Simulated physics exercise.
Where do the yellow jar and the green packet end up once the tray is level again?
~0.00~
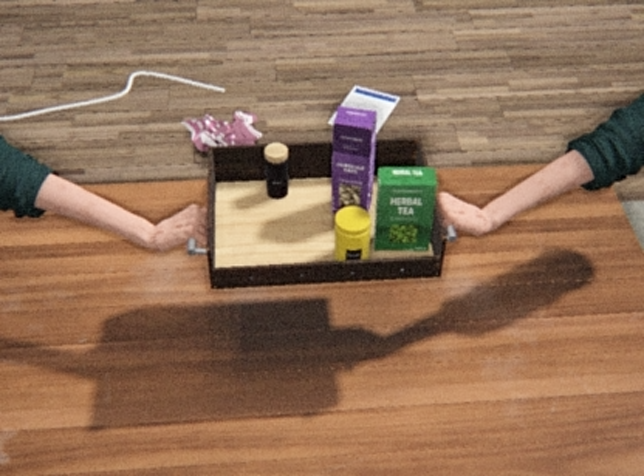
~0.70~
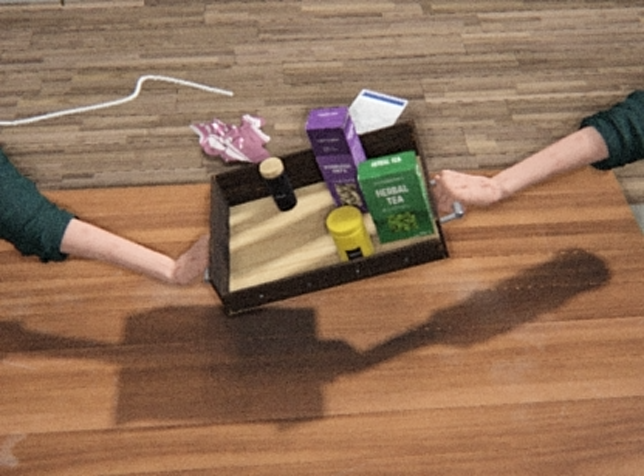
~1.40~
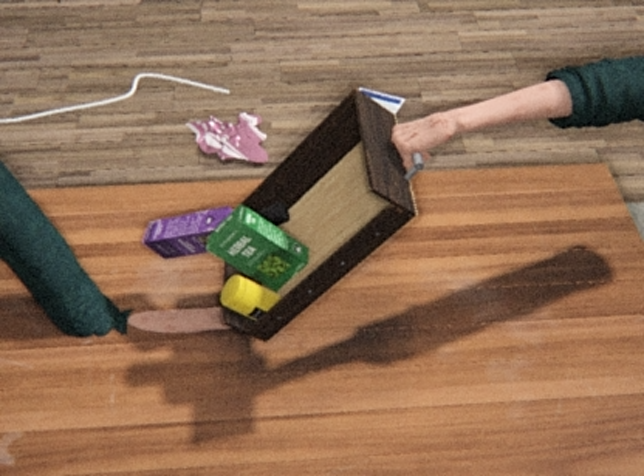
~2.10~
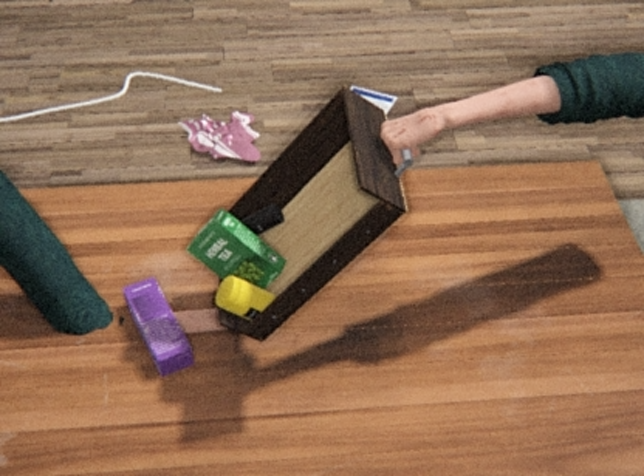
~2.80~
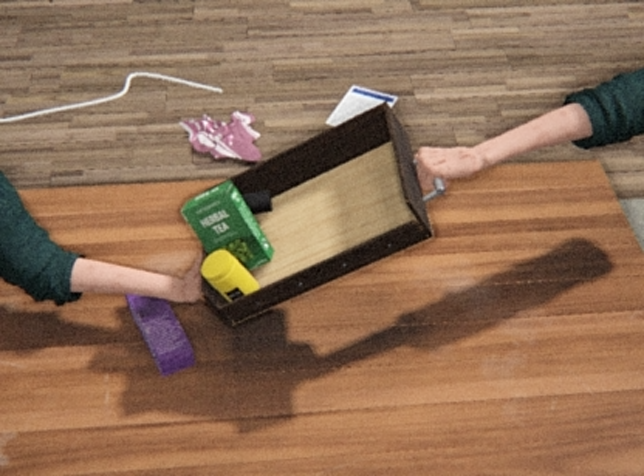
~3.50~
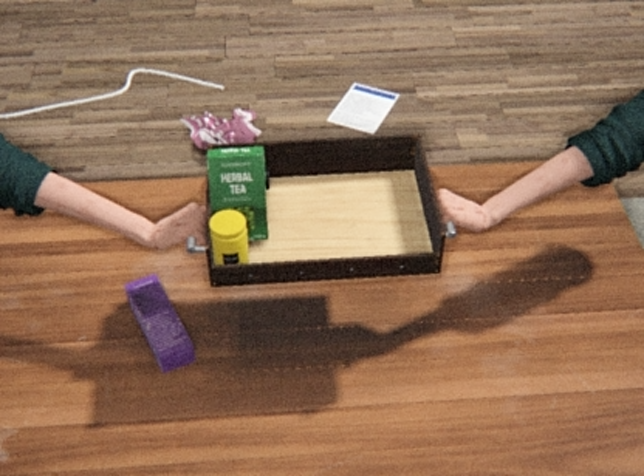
Both are still inside the tray, close together at its left end, with the yellow jar standing in front of the green packet.
A purple carton tumbled out of an open tray onto the wooden table as two hands tipped it steeply down to the left, then leveled it again, with the green tea packet and yellow jar still inside at the left end.
